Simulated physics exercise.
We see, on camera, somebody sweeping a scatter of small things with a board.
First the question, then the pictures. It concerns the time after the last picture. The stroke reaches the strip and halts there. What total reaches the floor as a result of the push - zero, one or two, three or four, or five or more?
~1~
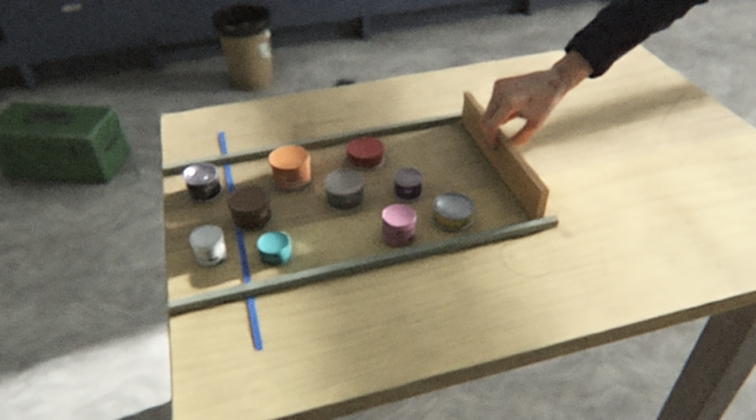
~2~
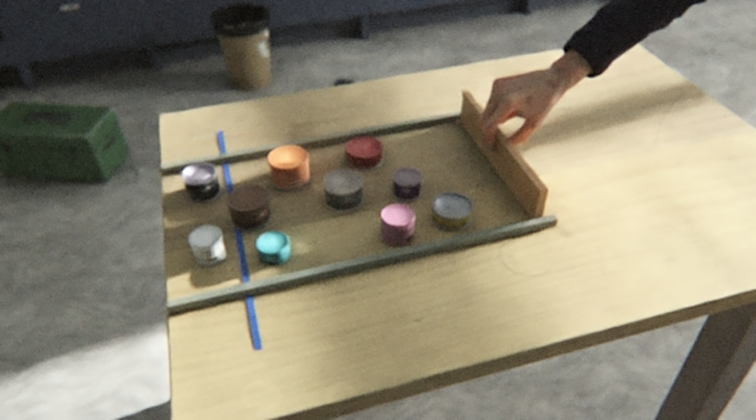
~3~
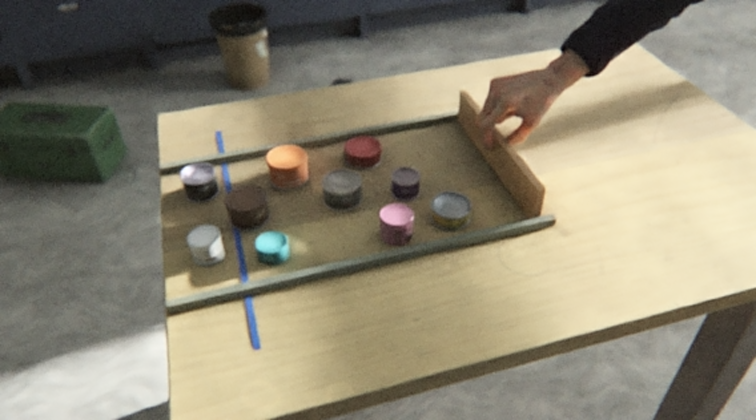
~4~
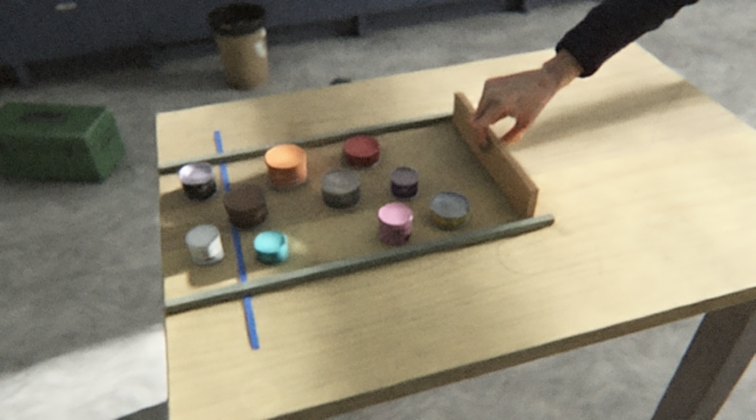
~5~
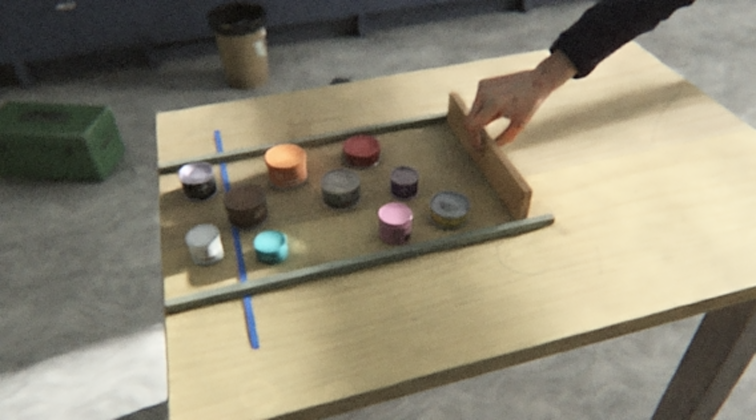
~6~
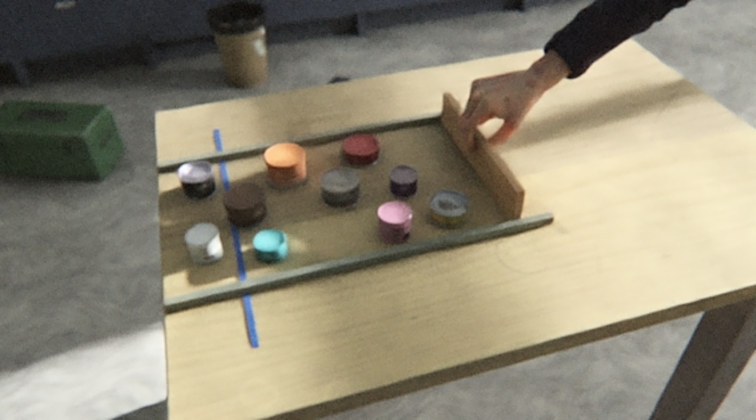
I expect that a single piece or a pair will leave the table.
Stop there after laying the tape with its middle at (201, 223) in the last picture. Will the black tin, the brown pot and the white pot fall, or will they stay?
In short: Black tin gone, brown pot gone, white pot gone.
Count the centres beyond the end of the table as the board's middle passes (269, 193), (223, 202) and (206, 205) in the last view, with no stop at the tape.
The counts are 0, 2 and 5, in that order.
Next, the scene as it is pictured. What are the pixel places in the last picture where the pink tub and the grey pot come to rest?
The first sits around (200, 274), while the other sits around (209, 201).
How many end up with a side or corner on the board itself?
Contact count: 4.
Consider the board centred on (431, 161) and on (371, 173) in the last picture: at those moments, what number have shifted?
By the first moment it's 1, by the second it's 5.
A little later, none off yet; white pot at rest near (205, 244); black tin at rest near (198, 181); brown pot at rest near (246, 206).
Next, none off yet; white pot moving near (197, 245); black tin shifted a little near (179, 184); brown pot shifted a little near (225, 213).
When it is over, the number that fall off is one or two; down, black tin and white pot.
